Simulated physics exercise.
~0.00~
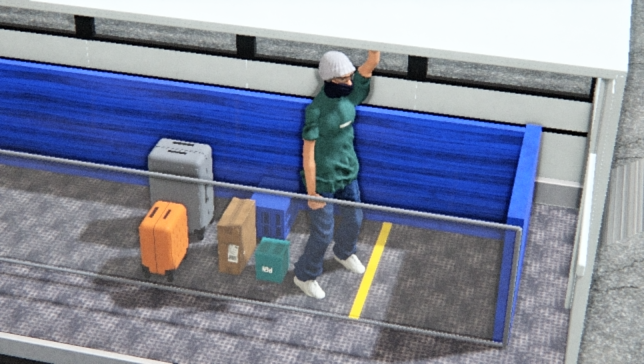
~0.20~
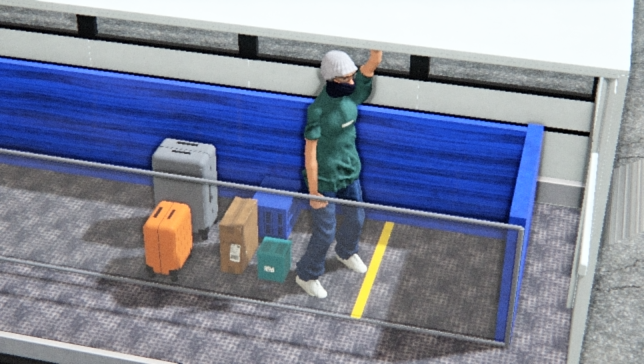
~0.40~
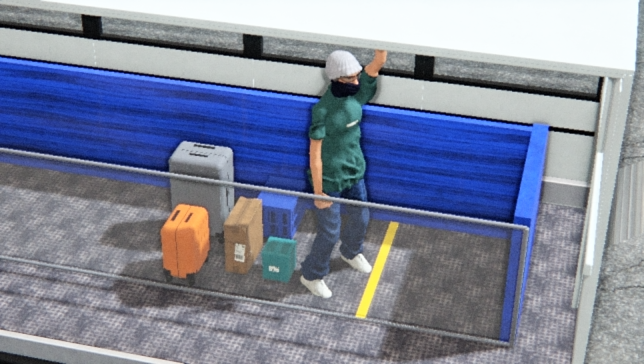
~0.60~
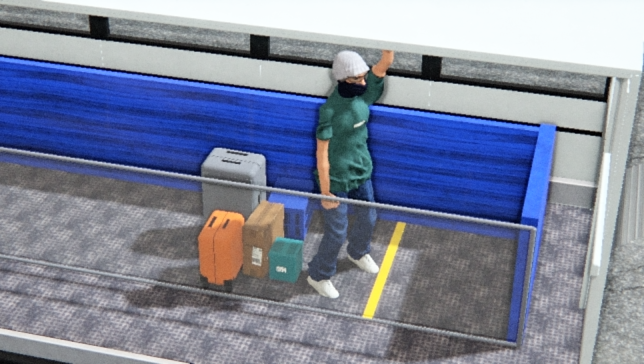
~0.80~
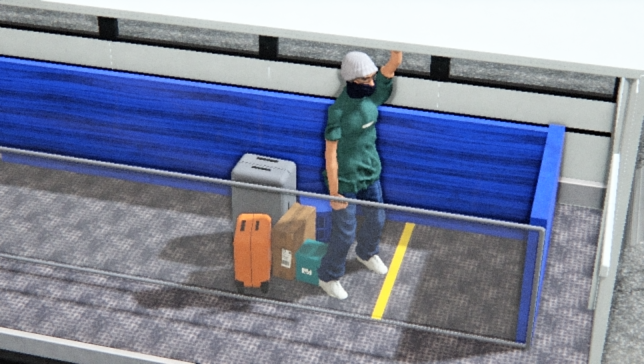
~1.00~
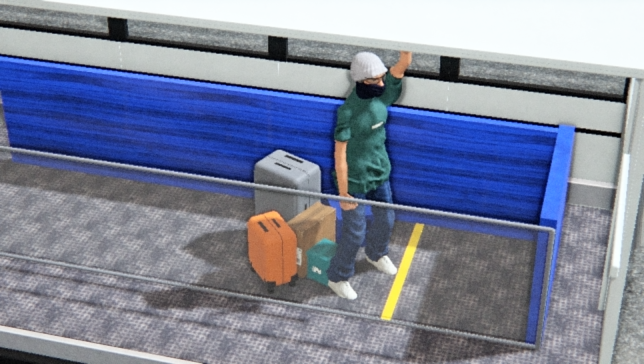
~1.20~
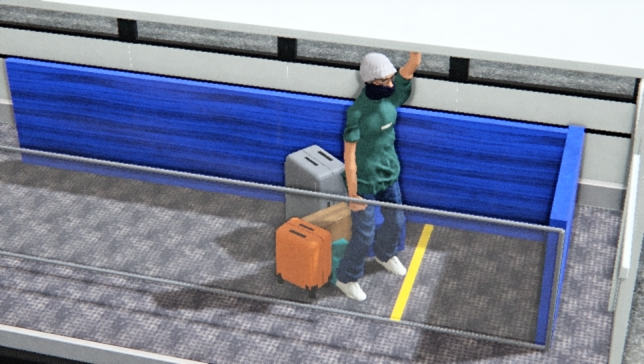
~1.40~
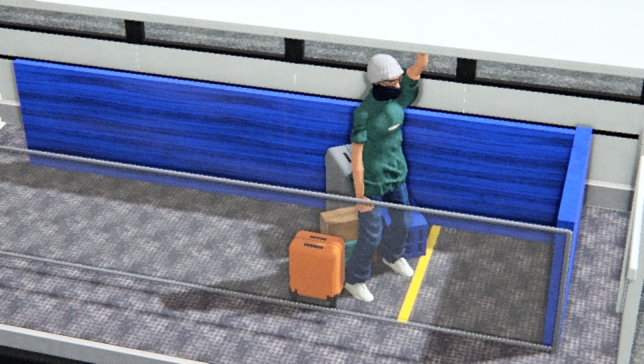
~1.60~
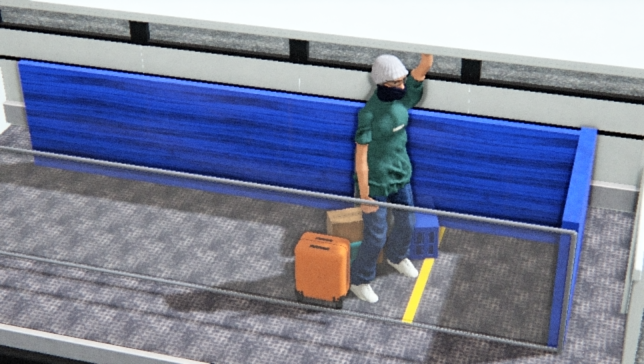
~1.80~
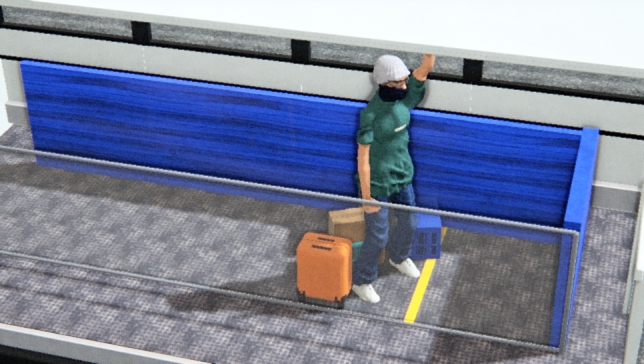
The video shows a masked passenger in a grey beanie holding a rail inside a tram bay while two suitcases, a carton, a crate and a tub slide right, some passing behind the passenger's legs, until the luggage settles, with the orange case short of the yellow line.
